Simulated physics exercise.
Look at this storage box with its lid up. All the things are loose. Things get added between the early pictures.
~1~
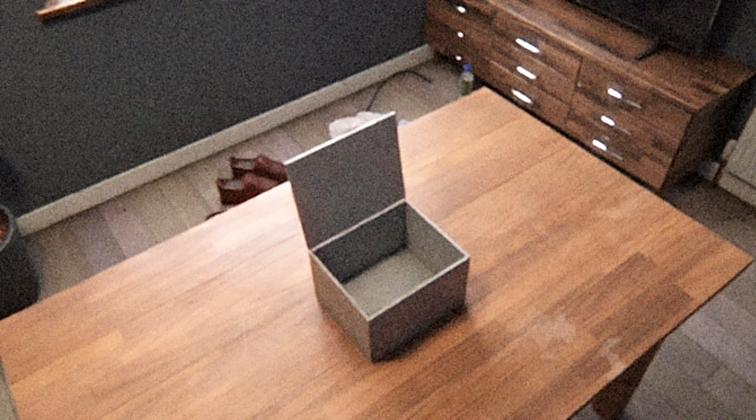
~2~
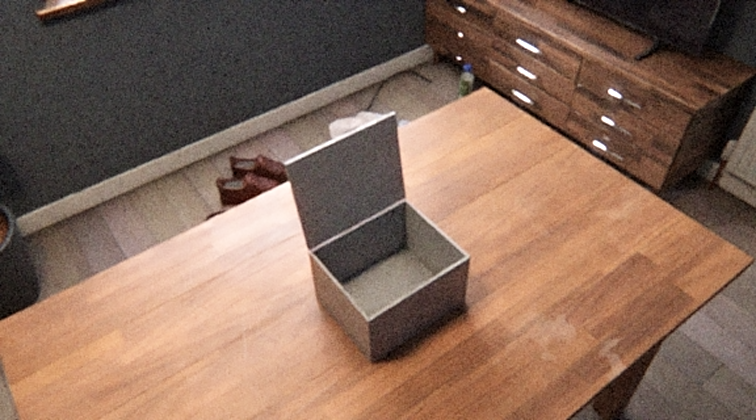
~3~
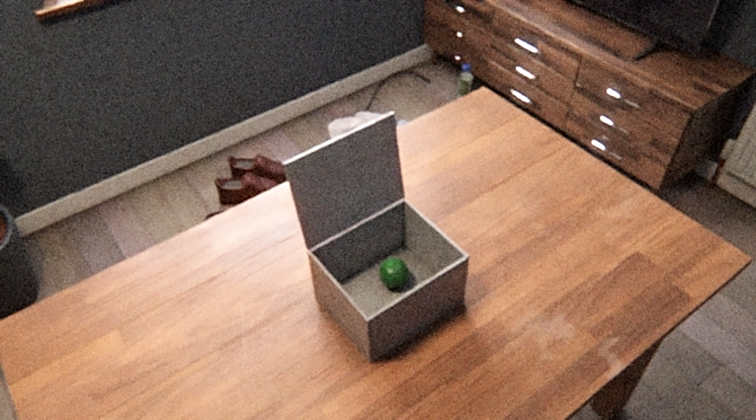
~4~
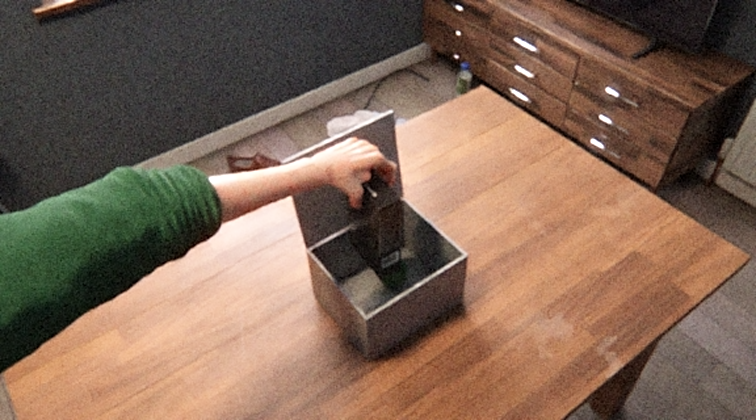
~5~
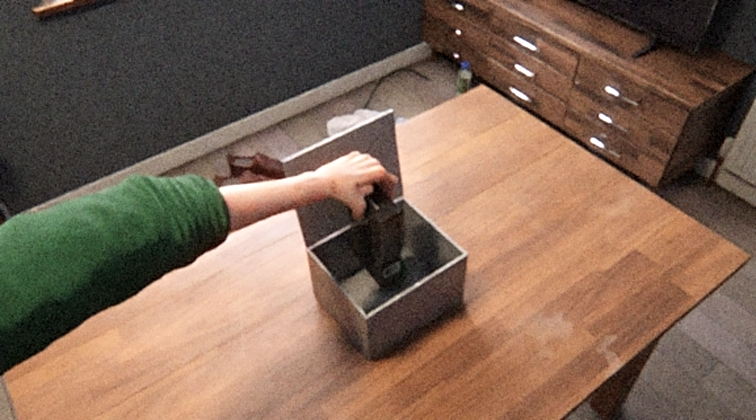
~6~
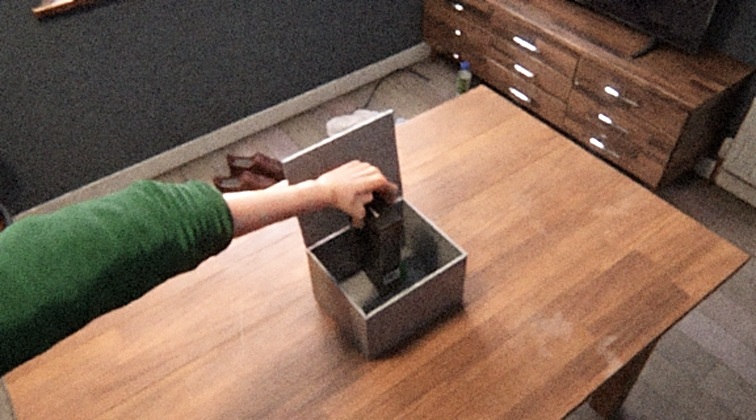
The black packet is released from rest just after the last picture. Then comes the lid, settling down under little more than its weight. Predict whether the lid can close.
Prediction: The lid cannot close.
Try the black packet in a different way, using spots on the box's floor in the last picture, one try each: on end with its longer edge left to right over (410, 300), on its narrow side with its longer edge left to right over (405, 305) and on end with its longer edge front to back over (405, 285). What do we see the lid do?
Well, first time it won't go down, second time it goes down fine, and third time it won't go down.
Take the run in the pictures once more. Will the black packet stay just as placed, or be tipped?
The black packet stays as it was set.
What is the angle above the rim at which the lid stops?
Around 45 degrees.
Then, 0.90 s later than the last frame, lid starting down; black packet moved about its own width near (355, 277); green apple moved a little.
Then, 1.70 s later than the last frame, lid 61° above the rim; black packet moved about its own width near (357, 280); green apple moved a little.
When it is over, lid 44° above the rim; moved from the start, black packet; green apple as before. End places, in pixels of the last picture, black packet near (363, 290).
